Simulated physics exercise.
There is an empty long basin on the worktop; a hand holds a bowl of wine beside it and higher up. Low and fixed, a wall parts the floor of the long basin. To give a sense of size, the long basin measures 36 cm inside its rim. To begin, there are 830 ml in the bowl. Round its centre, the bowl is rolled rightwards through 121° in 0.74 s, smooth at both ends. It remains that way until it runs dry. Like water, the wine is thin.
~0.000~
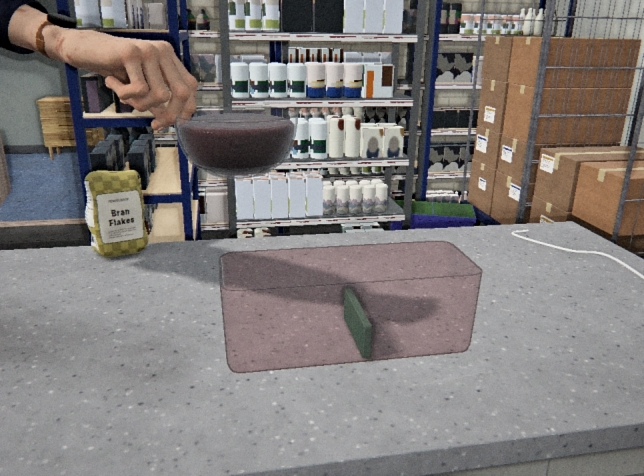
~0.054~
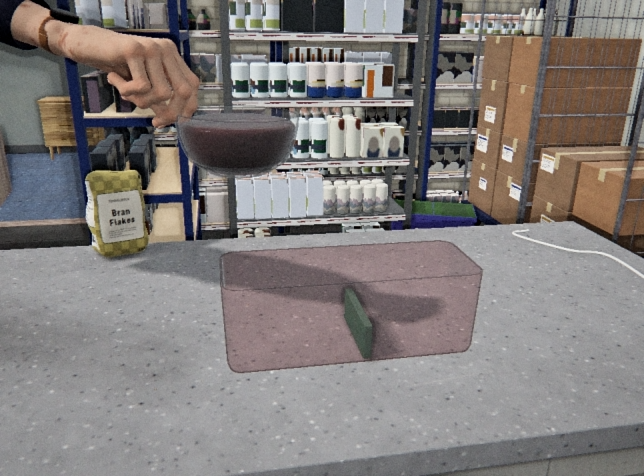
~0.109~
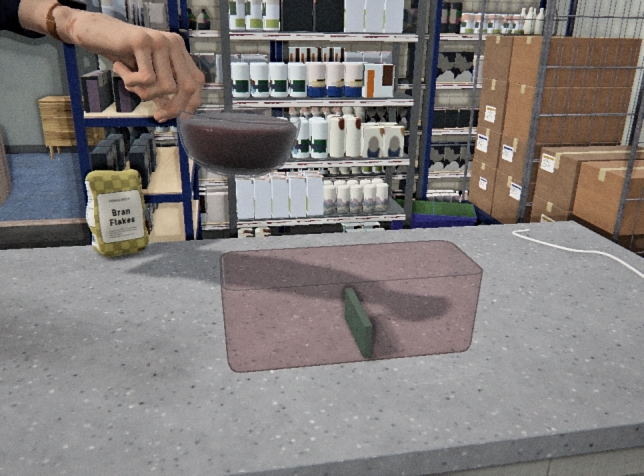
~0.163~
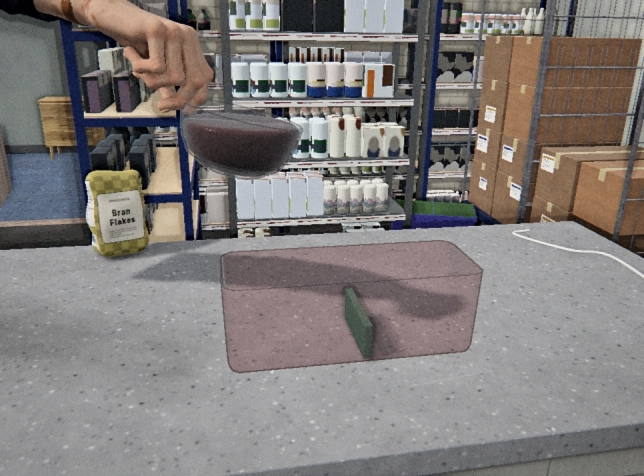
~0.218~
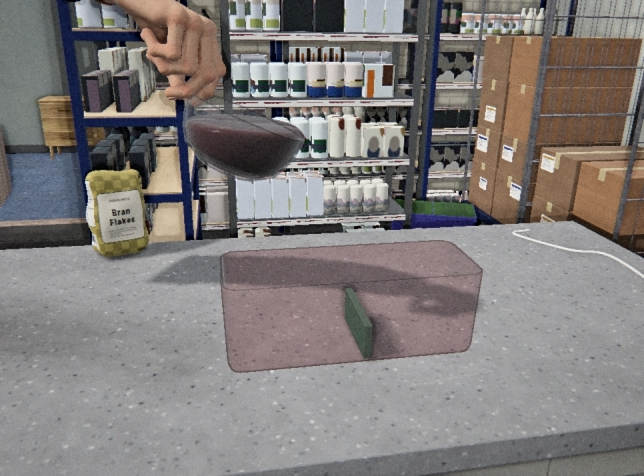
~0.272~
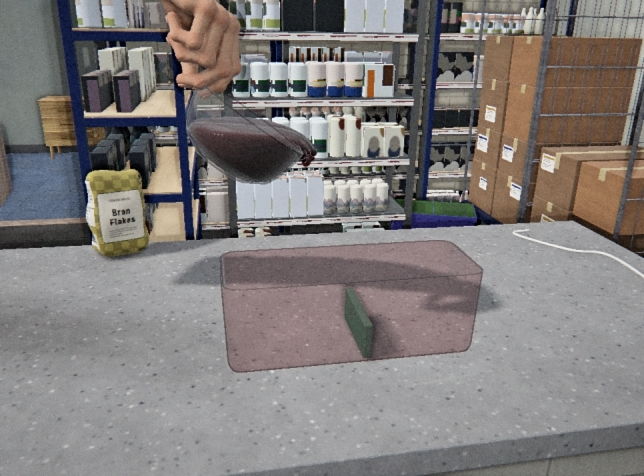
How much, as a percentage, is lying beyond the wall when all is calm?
Around 26 per cent lies beyond the wall.
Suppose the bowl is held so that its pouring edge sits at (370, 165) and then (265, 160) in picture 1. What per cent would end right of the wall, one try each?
Respectively 80 and 10 %.
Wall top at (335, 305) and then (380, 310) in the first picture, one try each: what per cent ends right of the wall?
Some 60 in a hundred, then some 15 in a hundred.
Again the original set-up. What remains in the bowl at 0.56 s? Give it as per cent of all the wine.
I reckon about 9 in a hundred is still held.
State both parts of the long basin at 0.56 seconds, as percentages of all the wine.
About 28 % left, 18 % right.
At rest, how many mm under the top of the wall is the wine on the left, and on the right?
Measured: Left around 30 mm, right around 42 mm.
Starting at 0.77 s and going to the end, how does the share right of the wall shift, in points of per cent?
A gain, roughly 3 percent.
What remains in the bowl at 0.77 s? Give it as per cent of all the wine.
Close to 0 percent of the whole amount.
Then, 0.56 s in, the tilt is 105° and 9 per cent is still to pour, 29 is left of the wall and 18 right of it.
Then, 0.77 s in, the tilt is 121° and 0 per cent is still to pour, 69 is left of the wall and 23 right of it.
Then, 1.00 s in, the tilt is 121° and 0 per cent is still to pour, 66 is left of the wall and 25 right of it.
Then, 1.24 s in, the tilt is 121° and 0 per cent is still to pour, 66 is left of the wall and 26 right of it.
Finally, 66 per cent lies left of the wall, 26 right of it and 8 outside.
